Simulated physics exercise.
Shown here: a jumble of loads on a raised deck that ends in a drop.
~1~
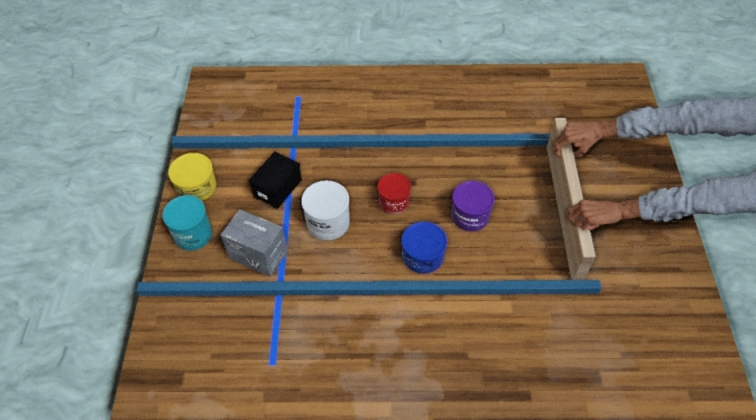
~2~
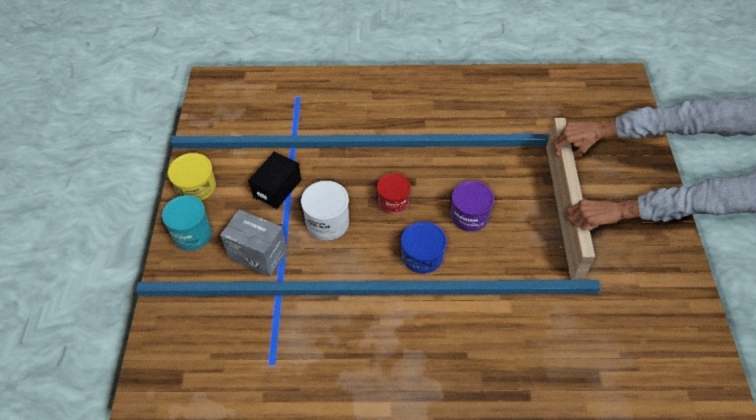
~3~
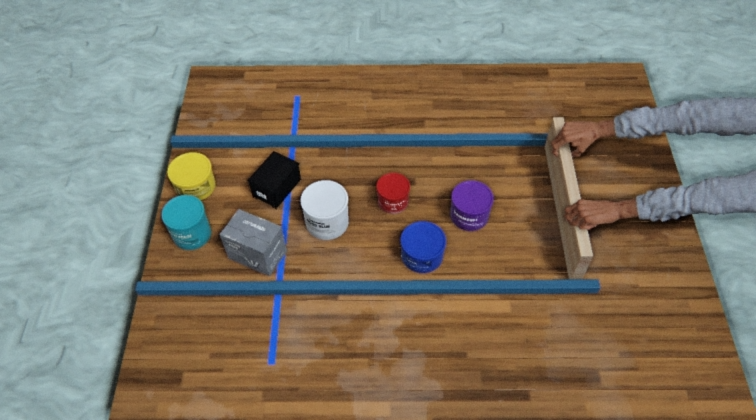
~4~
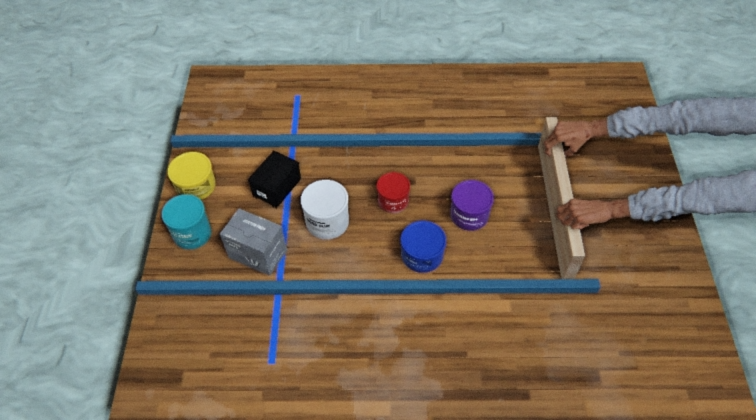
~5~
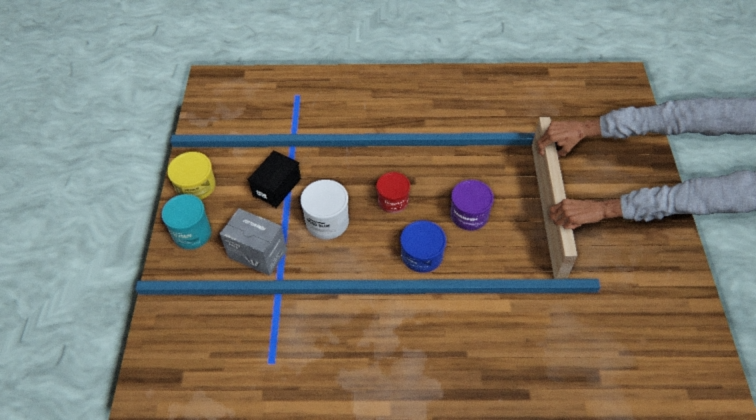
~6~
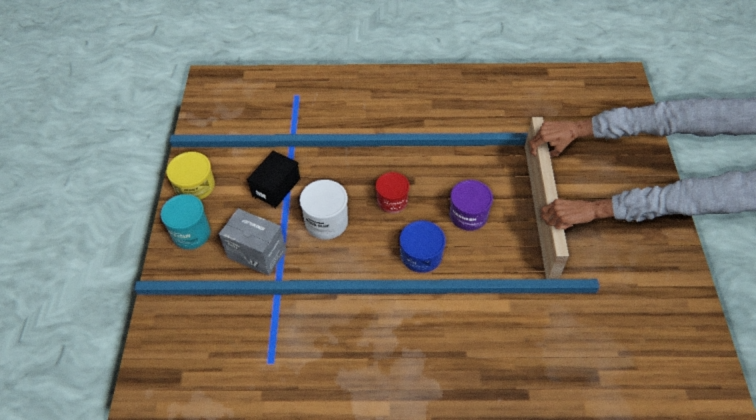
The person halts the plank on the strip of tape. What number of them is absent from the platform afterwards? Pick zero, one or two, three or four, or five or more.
Zero of them.
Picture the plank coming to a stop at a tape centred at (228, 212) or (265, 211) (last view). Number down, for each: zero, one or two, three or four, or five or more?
First tape: Just one or two; second tape: None.
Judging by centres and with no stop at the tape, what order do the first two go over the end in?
The turquoise pail comes first, then the yellow pail.
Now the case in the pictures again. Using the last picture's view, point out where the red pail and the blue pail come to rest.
(271, 183) and (258, 248).
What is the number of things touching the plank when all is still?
3 of them.
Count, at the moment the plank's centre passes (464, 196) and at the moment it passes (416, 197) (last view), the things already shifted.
First 1 and then 3.
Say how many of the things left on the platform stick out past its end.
I make it 0.
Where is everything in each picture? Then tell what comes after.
In the first picture, yellow pail (193, 178); turquoise pail (189, 224); grey box (255, 243); plank (569, 197); tape (287, 212).
In the second picture, turquoise pail (188, 224); black tote (276, 181).
In the third picture, grey box (254, 243); purple pail (471, 206).
In the fourth picture, yellow pail (193, 177); white pail (326, 210).
In the fifth picture, turquoise pail (188, 223); blue pail (423, 247).
In the sixth picture, yellow pail (192, 177); turquoise pail (187, 223); grey box (254, 242); plank (544, 196); tape (285, 211).
Early on, none off yet; yellow pail at rest near (192, 177); turquoise pail at rest near (187, 223); grey box at rest near (254, 242).
A while later, none off yet; yellow pail at rest near (192, 177); turquoise pail at rest near (187, 223); grey box moving near (251, 245).
Finally, the number that fall off is zero.
